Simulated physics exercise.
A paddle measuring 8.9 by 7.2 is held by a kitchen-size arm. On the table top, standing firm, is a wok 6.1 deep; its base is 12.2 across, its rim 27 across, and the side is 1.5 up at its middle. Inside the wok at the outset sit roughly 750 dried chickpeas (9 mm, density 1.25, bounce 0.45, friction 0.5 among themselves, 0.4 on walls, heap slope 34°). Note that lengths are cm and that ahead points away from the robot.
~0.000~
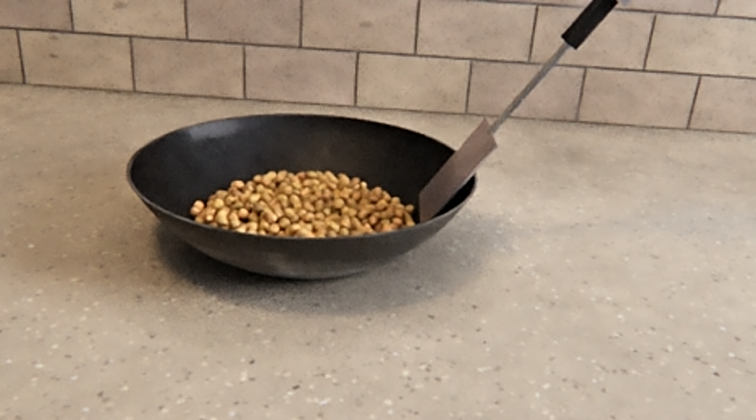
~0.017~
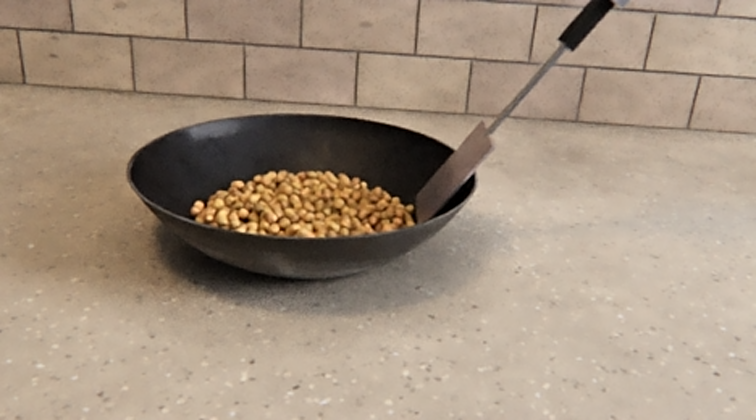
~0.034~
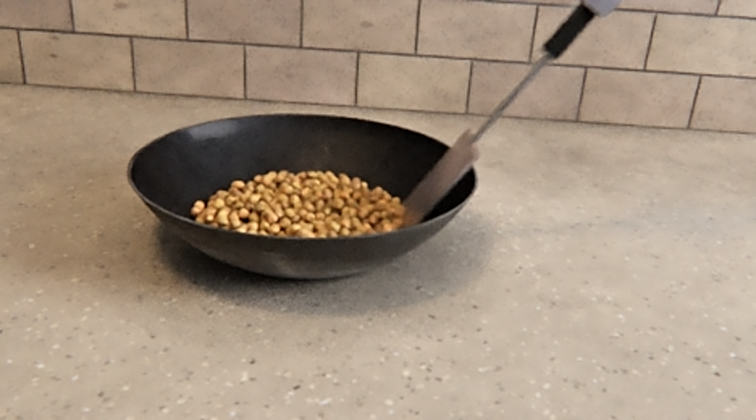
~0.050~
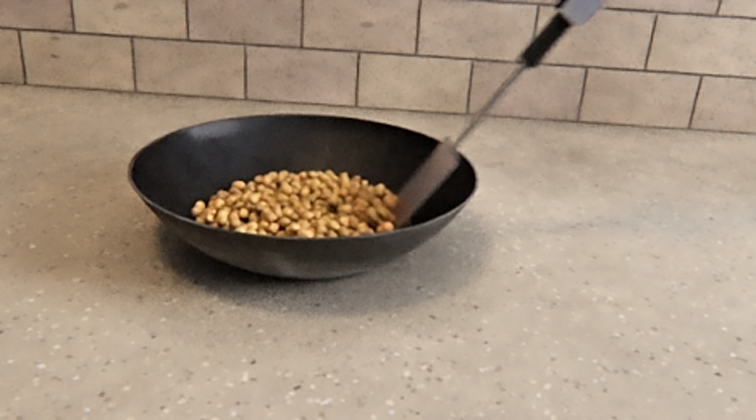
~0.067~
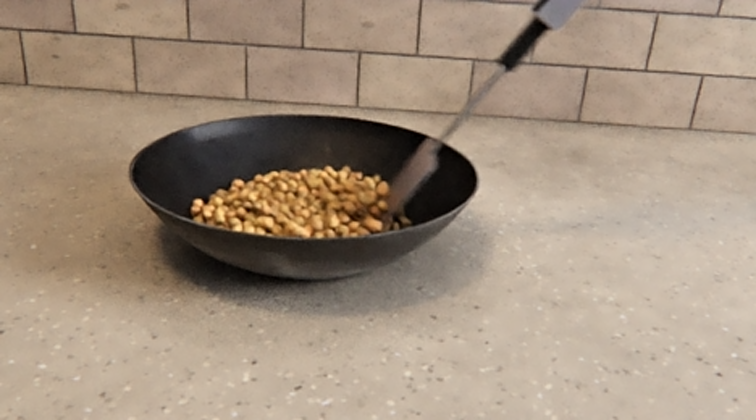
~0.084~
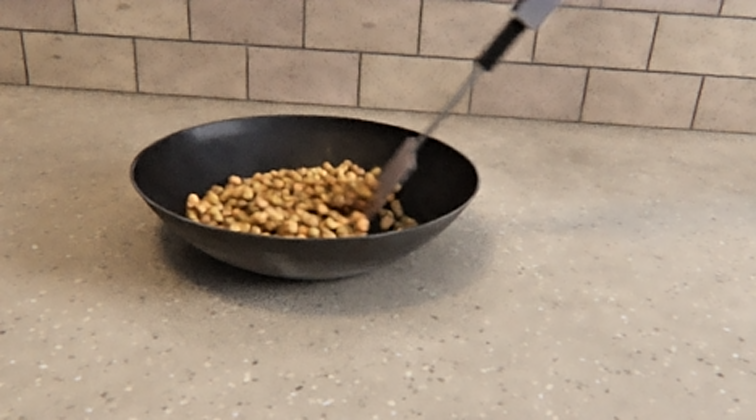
In a dark wok on a speckled counter, a paddle pushes the chickpeas leftward.
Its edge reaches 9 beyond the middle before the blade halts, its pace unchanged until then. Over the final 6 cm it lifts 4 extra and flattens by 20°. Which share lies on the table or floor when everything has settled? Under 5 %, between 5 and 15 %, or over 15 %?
Over 15 %.
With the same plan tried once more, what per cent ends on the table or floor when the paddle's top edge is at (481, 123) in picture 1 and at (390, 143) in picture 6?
25 %.
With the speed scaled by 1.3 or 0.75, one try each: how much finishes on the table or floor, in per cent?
Try one about 25 %, try two about 15 %.
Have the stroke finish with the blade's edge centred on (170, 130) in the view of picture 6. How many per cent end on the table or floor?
I'd estimate about 25 per cent.
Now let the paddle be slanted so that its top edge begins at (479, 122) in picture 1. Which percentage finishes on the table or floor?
Roughly 20 percent ends on the table or floor.
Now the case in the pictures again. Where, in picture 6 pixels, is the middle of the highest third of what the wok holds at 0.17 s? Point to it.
It is centred close to (232, 186).
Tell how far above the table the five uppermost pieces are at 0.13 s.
6 cm or so.
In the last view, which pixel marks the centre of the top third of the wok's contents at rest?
(221, 199).
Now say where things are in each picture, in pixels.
In the first picture, the paddle top edge at (492, 130), sloping 56°; upper third of the load around (304, 210), from x 195 to 410, top at y 175; 751 in the wok.
In the second picture, the paddle top edge at (489, 132), sloping 56°; upper third of the load around (304, 210), from x 195 to 410, top at y 175.
In the third picture, the paddle top edge at (474, 140), sloping 56°; upper third of the load around (305, 210), from x 195 to 410, top at y 175.
In the fourth picture, the paddle top edge at (453, 149), sloping 56°; upper third of the load around (309, 209), from x 195 to 405, top at y 175.
In the fifth picture, the paddle top edge at (432, 151), sloping 56°; upper third of the load around (310, 206), from x 195 to 405, top at y 170.
In the sixth picture, the paddle top edge at (412, 151), sloping 56°; upper third of the load around (307, 201), from x 190 to 415, top at y 165; 751 in the wok.
After 0.13 s, sloping 56°, highest piece 7 above the table; 751 in the wok.
After 0.17 s, sloping 49°, highest piece 7 above the table; 751 in the wok.
After 0.39 s, sloping 36°, highest piece 11 above the table; 601 in the wok, 49 on the table or floor, 101 on the blade or in flight.
After 1.44 s, sloping 36°, highest piece 5 above the table; 601 in the wok, 150 on the table or floor.
In the end, 601 in the wok, 150 on the table or floor. That is 20 % on the table or floor.
